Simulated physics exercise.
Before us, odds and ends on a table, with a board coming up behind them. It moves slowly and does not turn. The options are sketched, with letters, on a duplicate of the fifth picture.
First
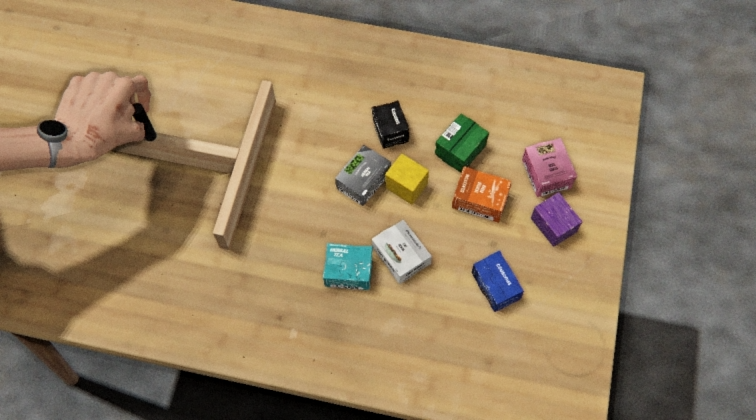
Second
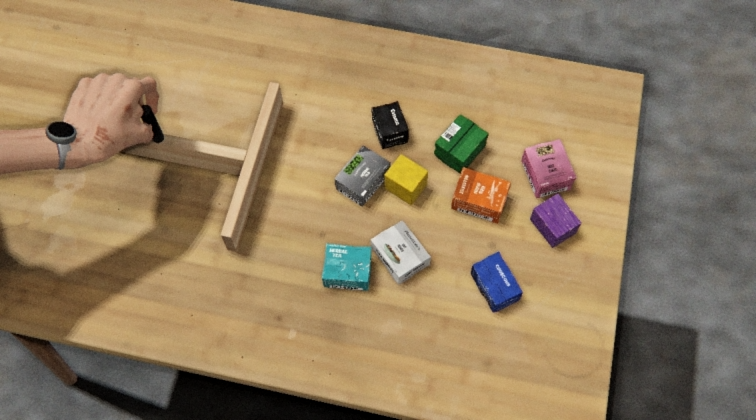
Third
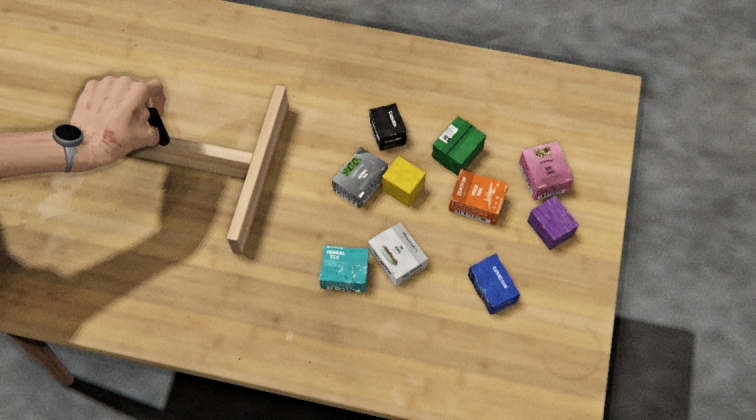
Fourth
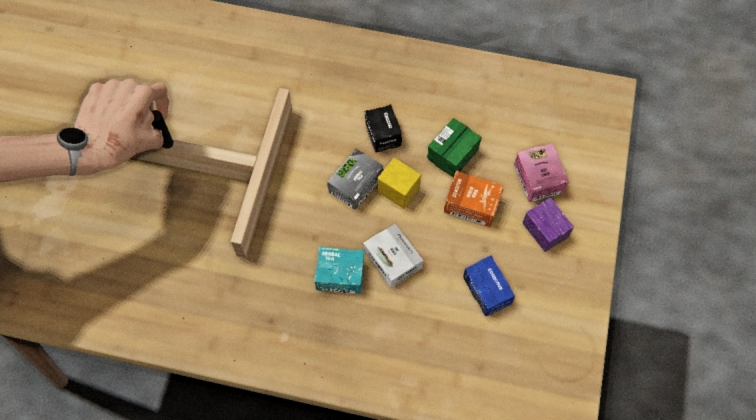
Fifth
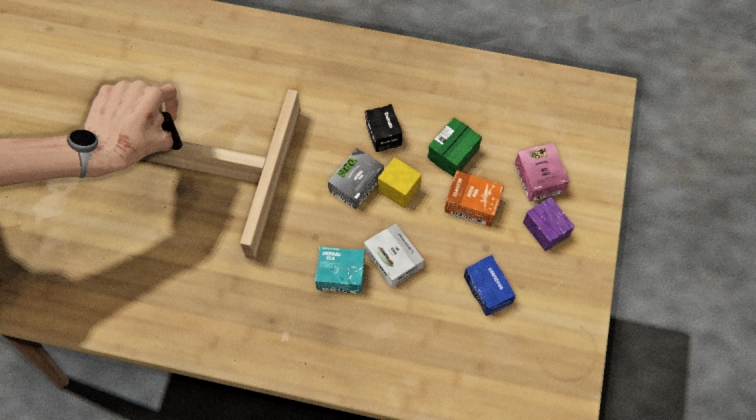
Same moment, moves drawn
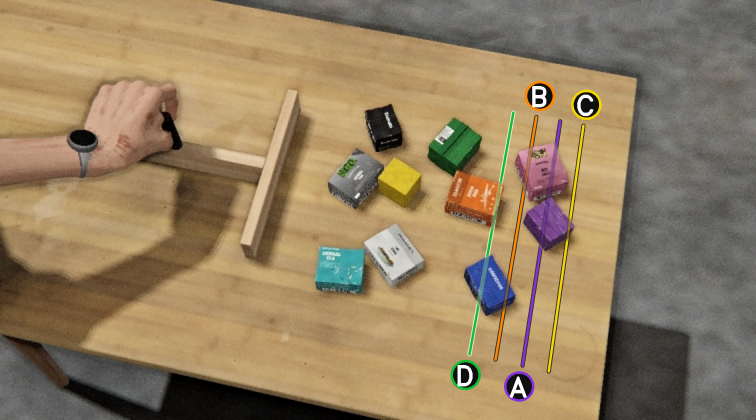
Hand with a wristwatch slowly pushing a wooden board rightward across a table towards a scattered group of colourful small boxes.
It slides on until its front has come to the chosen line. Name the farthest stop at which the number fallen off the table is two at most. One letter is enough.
No third one falls up to B.
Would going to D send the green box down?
No.
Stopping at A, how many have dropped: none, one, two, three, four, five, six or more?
In all, three.
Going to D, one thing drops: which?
The purple block goes over.
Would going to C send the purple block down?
Yes.
On the marked copy, A at (543, 236); B at (517, 231); C at (567, 241); D at (493, 226).
With B. Early on, board (358, 181); turquoise box (363, 288); black packet (395, 130).
Further on, board (448, 199); purple block (597, 241); orange box (550, 211).
At the end, board (518, 213); purple block over the edge; orange box (619, 225); one fallen.
As for the rest, A drops three; C drops four; D is within the limit but short.
